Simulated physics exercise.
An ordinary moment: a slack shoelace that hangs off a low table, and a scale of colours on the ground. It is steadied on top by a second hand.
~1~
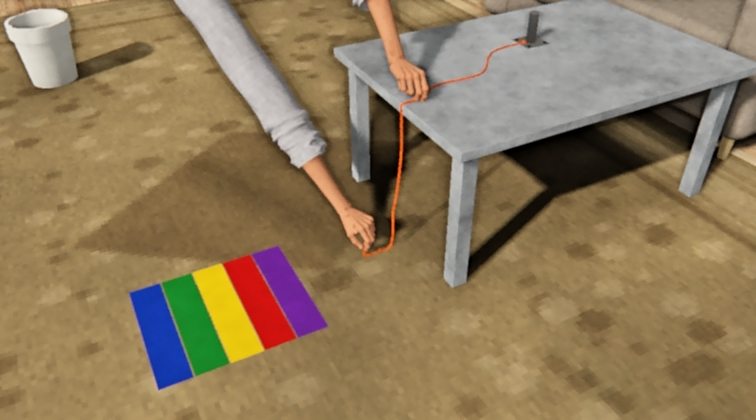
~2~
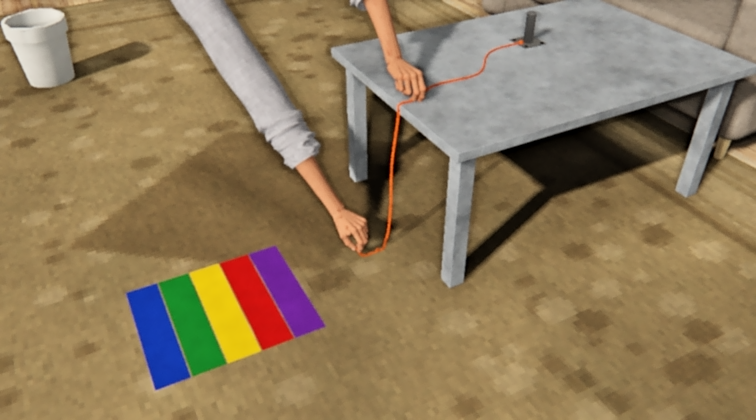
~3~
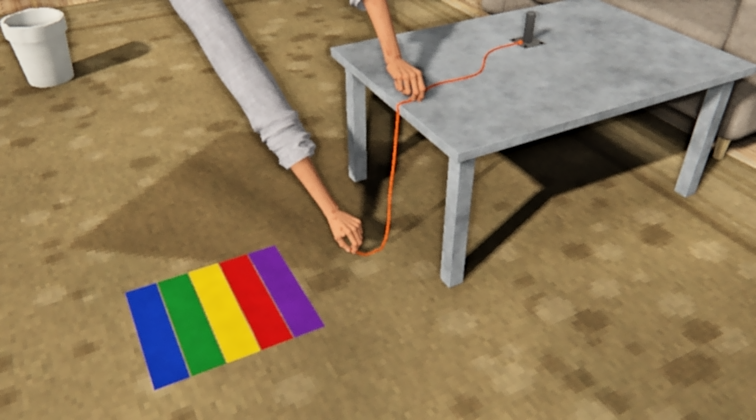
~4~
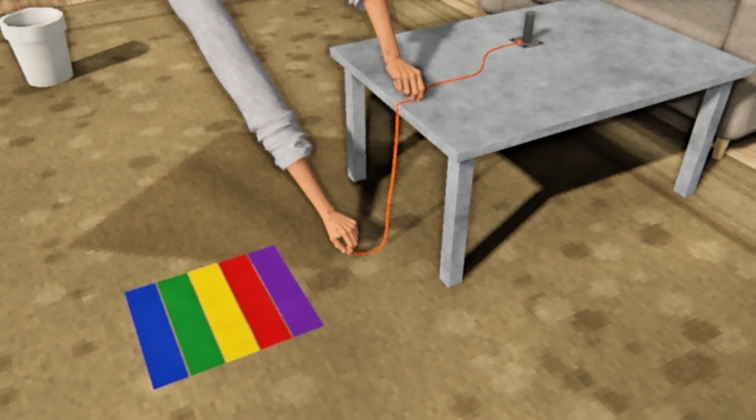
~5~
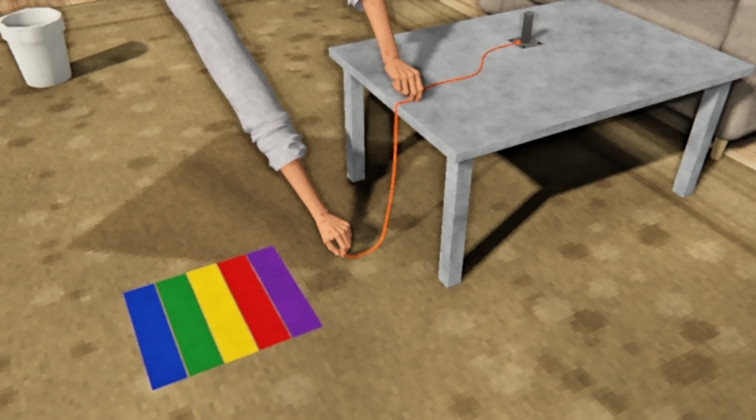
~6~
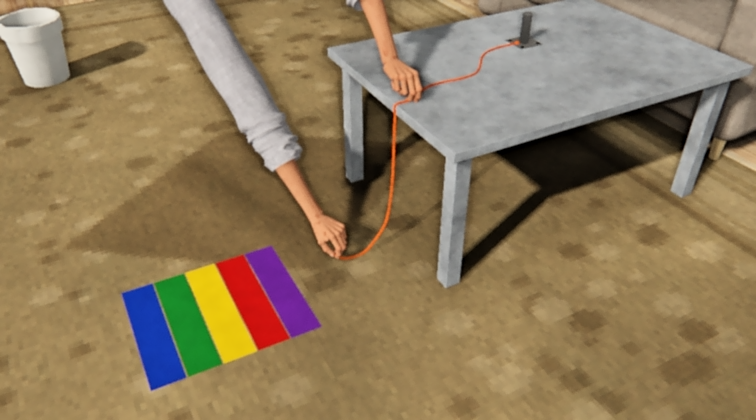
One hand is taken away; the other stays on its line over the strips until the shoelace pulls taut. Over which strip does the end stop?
Over the red strip.
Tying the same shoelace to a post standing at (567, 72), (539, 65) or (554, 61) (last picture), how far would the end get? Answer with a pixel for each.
Approximate places, in that order: (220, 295), (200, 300), (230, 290).
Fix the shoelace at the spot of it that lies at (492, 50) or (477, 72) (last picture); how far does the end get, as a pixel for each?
Roughly (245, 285), then roughly (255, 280).
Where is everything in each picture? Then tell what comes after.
The first picture shows end (364, 248); purple (304, 316); red (273, 327); yellow (239, 339); green (205, 352); blue (170, 365).
The second picture shows end (357, 249); shoelace through (499, 48) (482, 71) (431, 87) (398, 123) (391, 182) (388, 234).
The third picture shows end (352, 250).
The fourth picture shows end (347, 251); shoelace through (498, 48) (480, 71) (430, 87) (398, 122) (392, 181) (386, 234).
The fifth picture shows end (340, 254).
The sixth picture shows end (335, 255); shoelace through (495, 49) (478, 71) (427, 87) (395, 123) (392, 181) (378, 235).
Soon after, end near (301, 267); short of the strips.
After that, end near (265, 279); over purple.
At the stop, end near (243, 286); over red. It gets as far as the red strip.
